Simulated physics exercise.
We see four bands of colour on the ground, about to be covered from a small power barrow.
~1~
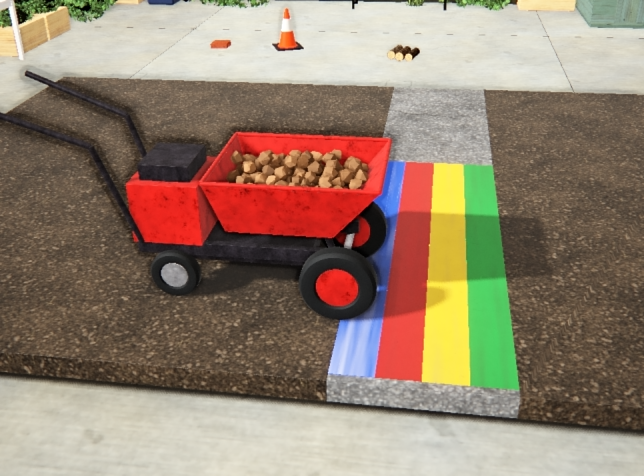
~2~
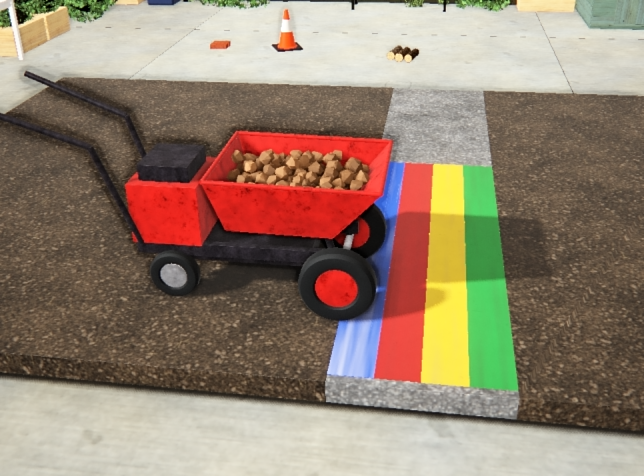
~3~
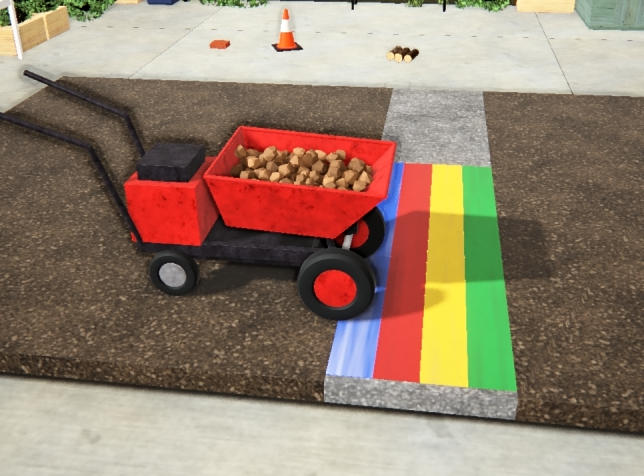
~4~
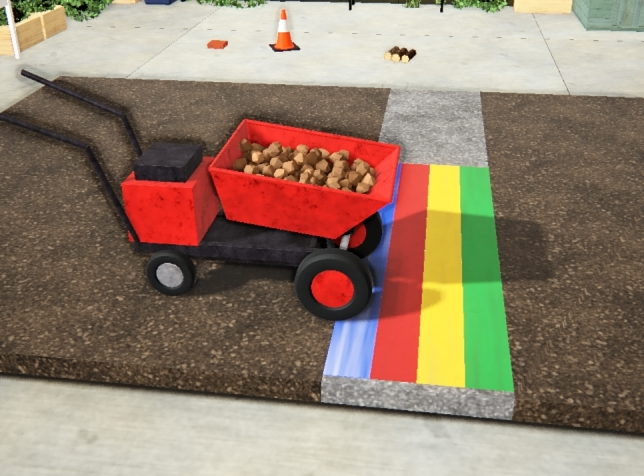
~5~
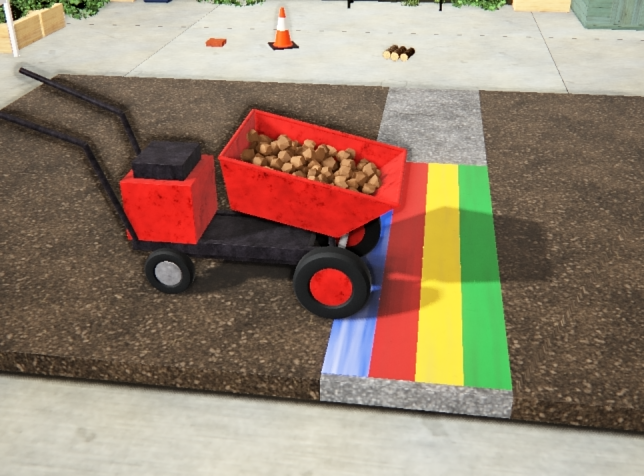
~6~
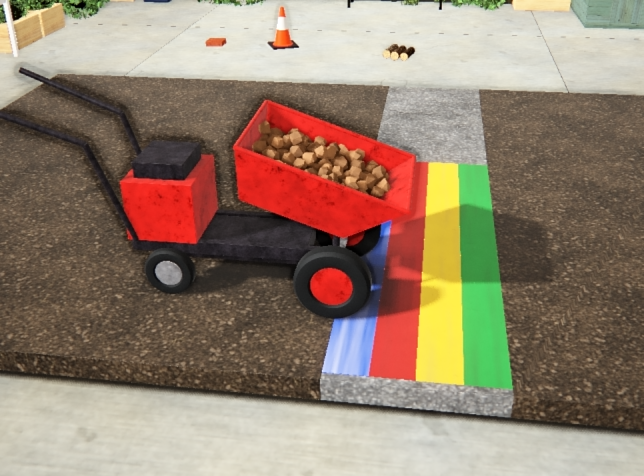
The red skip of a small power barrow, loaded with brown clods, starts level and tilts gradually forward to the right, its rear rising off the dark chassis, while the wheels stay beside blue, red, yellow and green ground strips.
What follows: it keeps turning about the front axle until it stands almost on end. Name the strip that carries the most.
The heap favours the green strip.
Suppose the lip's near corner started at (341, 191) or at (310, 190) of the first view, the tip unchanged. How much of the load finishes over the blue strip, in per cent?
First some 0, then 0 per cent.
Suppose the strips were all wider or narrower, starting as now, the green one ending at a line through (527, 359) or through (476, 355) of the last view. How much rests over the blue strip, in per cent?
About 0 and 0 per cent.
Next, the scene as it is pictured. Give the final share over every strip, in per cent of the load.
About: Blue strip 0, red strip 0, yellow strip 10, green strip 35 per cent.
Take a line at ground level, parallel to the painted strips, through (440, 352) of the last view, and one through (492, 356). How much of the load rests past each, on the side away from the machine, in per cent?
In turn 80 and 50 in a hundred.
Soon after the last picture, skip tipped steeply; all in the skip.
A little later, skip tipped right over; about two thirds in the skip; a small part over the yellow strip; about a quarter over the green strip; a stray few falling; a stray few off the paint.
Later still, skip tipped right over; about a quarter in the skip; a small part over the yellow strip; about a third over the green strip; about a third off the paint.
At rest, skip tipped right over; about a quarter in the skip; none over the blue strip; none over the red strip; a small part over the yellow strip; about a third over the green strip; about a third off the paint.
